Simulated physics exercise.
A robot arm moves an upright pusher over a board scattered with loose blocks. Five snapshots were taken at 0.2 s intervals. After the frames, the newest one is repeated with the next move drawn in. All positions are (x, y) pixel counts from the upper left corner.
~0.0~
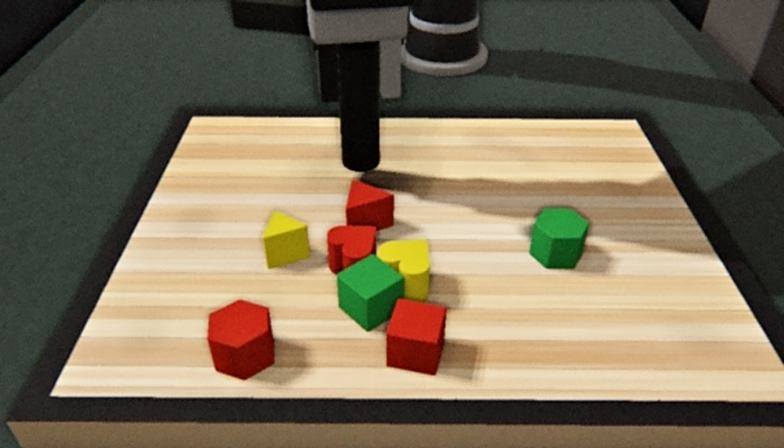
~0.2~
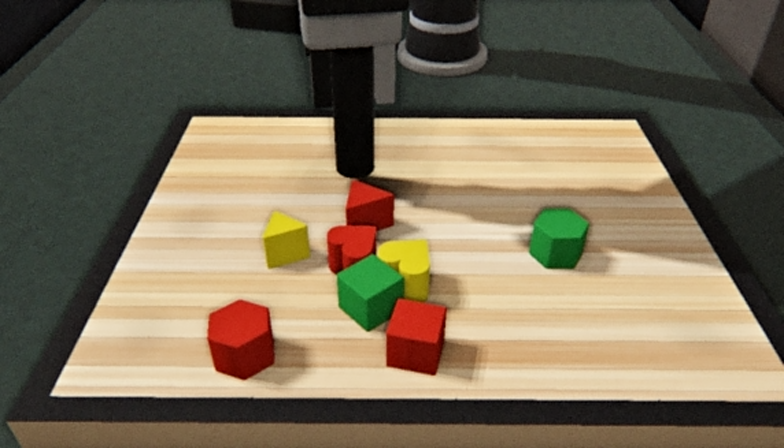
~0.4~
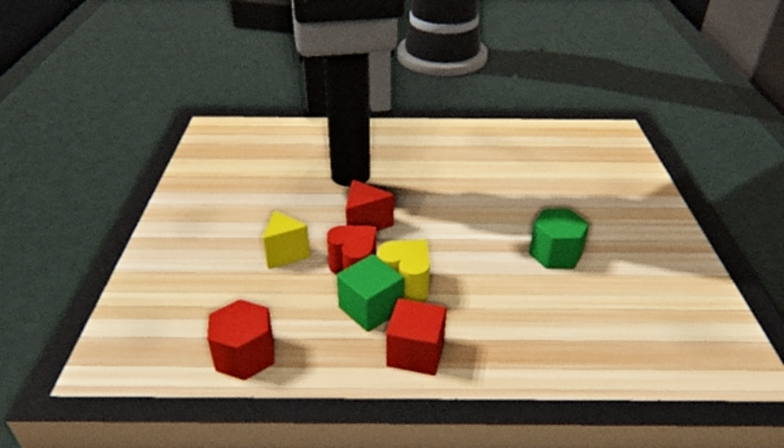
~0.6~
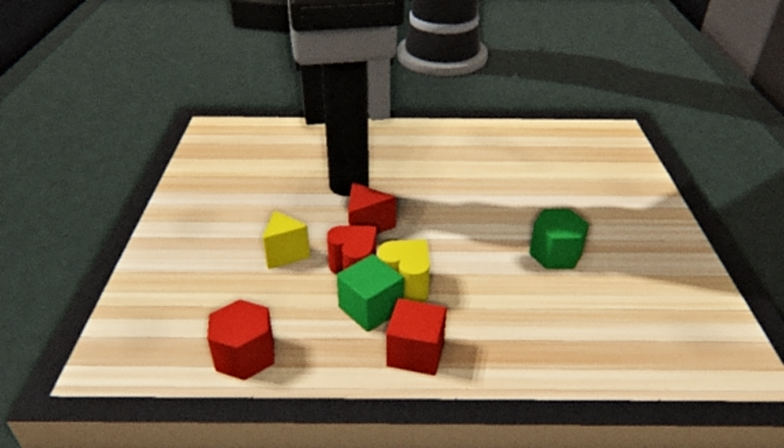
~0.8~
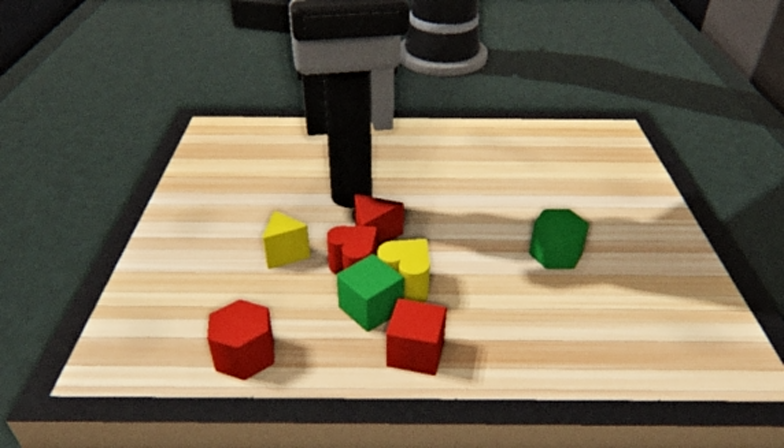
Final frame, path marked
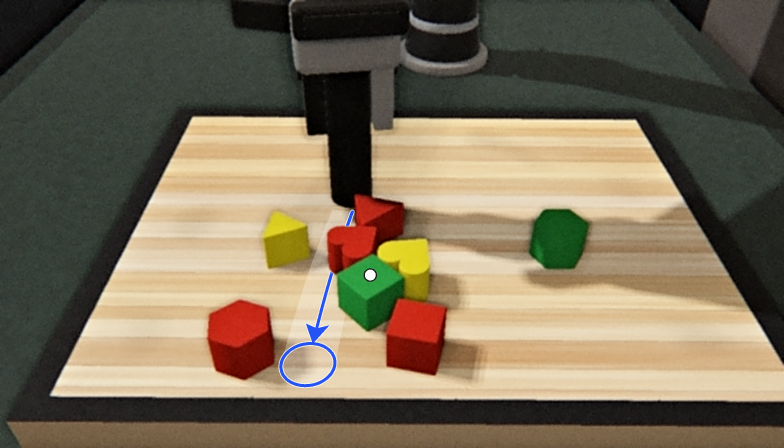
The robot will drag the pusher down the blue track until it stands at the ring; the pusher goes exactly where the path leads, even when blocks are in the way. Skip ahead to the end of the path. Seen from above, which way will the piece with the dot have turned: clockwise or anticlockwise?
The twist is clockwise.
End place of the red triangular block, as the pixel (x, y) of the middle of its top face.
Its top centre is at about (381, 220).
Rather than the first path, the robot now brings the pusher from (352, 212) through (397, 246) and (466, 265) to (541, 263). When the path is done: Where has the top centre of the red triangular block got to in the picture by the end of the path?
Its top middle: (468, 261).
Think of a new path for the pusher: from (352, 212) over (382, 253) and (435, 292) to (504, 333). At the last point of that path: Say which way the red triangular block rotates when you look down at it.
That block twists counter-clockwise.
The line goes from (352, 212) directly to (308, 364); the dot is on the green square piece.
The first path, step by step. One third of the way, pusher at (337, 238); red heart at (356, 248); green square piece at (376, 282); red triangular block at (381, 220), turned 85° anticlockwise.
Two thirds of the way, pusher at (322, 288); red heart at (369, 272), turned 80° anticlockwise; green square piece at (402, 299), turned 30° clockwise; red triangular block at (381, 220), turned 90° anticlockwise; red square piece at (433, 339).
At the end, pusher at (306, 348); red heart at (369, 272), turned 80° anticlockwise; green square piece at (403, 299), turned 30° clockwise; red triangular block at (381, 220), turned 90° anticlockwise; red square piece at (433, 339).
